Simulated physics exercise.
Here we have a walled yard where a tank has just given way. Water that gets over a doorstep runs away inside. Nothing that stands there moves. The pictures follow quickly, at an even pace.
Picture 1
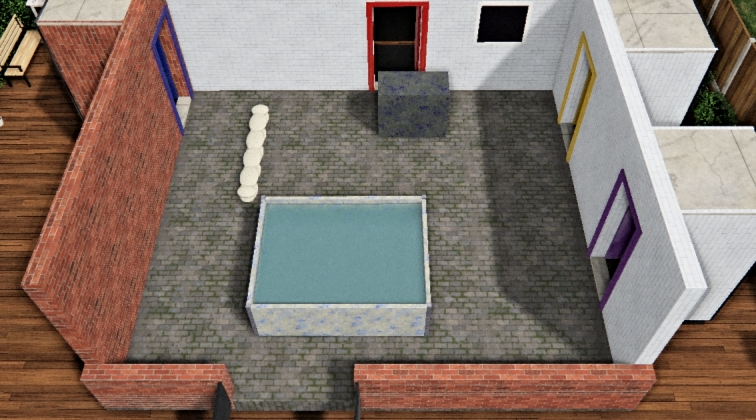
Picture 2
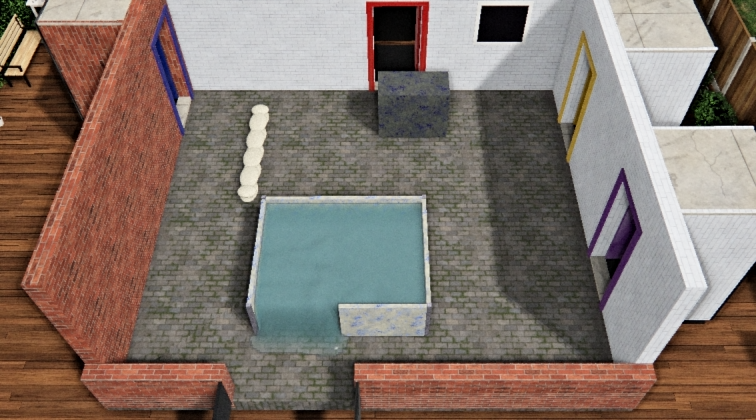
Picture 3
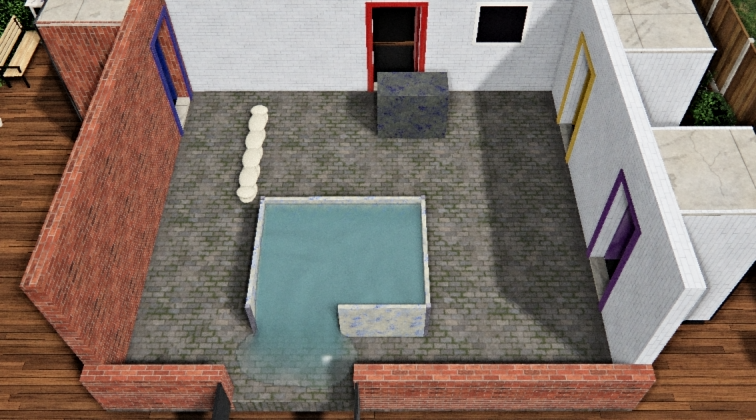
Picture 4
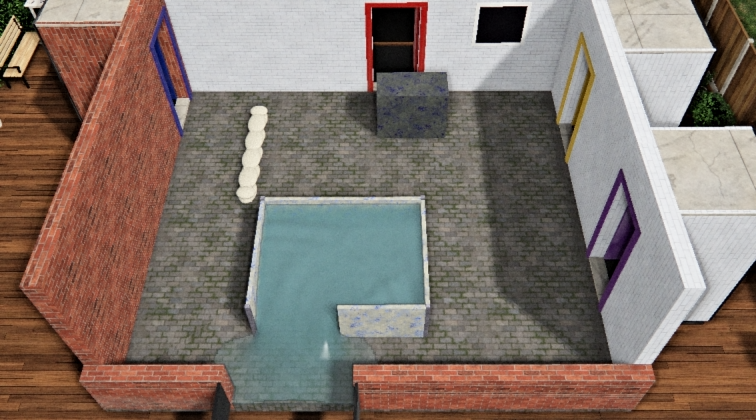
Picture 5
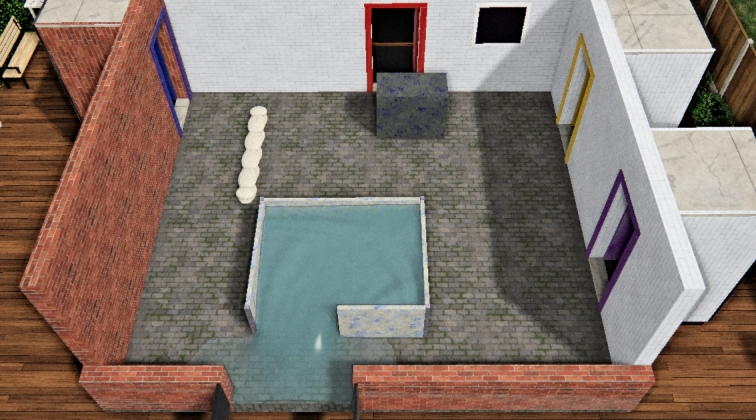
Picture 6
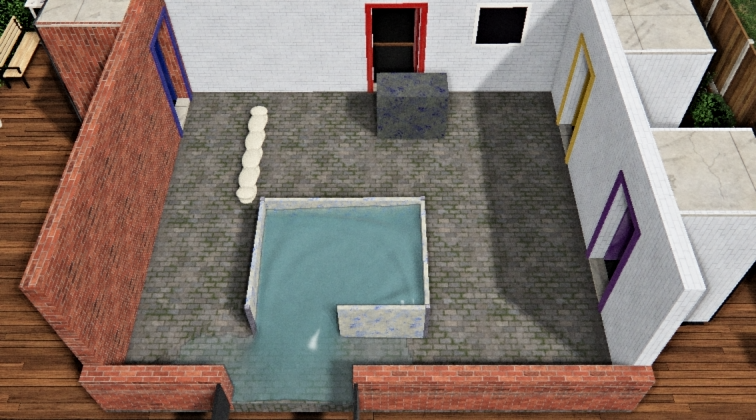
In a walled yard paved with stone, a rectangular tank of still blue-green water stands near a gap in the low brick wall. The left part of its front side opens, and water pours out across the paving and spreads into the gap, while the dark block and pale rounded row behind stay still.
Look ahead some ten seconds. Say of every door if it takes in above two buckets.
One by one: The yellow door stays under that; the red door stays under that; the purple door stays under that; the blue door stays under that.
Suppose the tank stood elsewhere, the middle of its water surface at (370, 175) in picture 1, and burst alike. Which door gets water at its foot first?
That is the door marked purple.
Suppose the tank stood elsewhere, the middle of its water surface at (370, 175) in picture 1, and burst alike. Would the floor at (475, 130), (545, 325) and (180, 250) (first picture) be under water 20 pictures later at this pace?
In that order: Not flooded, wet, covered.
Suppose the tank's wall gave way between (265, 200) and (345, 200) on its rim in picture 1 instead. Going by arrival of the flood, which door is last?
That is the door marked purple.
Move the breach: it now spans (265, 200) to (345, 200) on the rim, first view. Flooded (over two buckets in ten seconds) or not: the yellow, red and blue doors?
One by one: Yellow floods; red is over; blue lets more in.
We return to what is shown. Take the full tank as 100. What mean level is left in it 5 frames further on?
Near 68 in a hundred.
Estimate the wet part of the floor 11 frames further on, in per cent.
Near 10 in a hundred.
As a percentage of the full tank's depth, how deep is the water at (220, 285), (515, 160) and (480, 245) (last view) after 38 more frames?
Roughly 2, 0 and 0 per cent, in turn.
A moment on, water covers 10 % of the floor; the yellow door not reached, the red door not reached, the purple door not reached, the blue door not reached.
Next, water covers 10 % of the floor; the yellow door not reached, the red door not reached, the purple door not reached, the blue door not reached.
Then, water covers 20 % of the floor; the yellow door not reached, the red door not reached, the purple door not reached, the blue door not reached.
Later, water covers 30 % of the floor; the yellow door not reached, the red door not reached, the purple door not reached, the blue door wet at the sill, nothing in.
In the end, water covers 35 % of the floor; the yellow door not reached, the red door not reached, the purple door not reached, the blue door wet at the sill, nothing in.
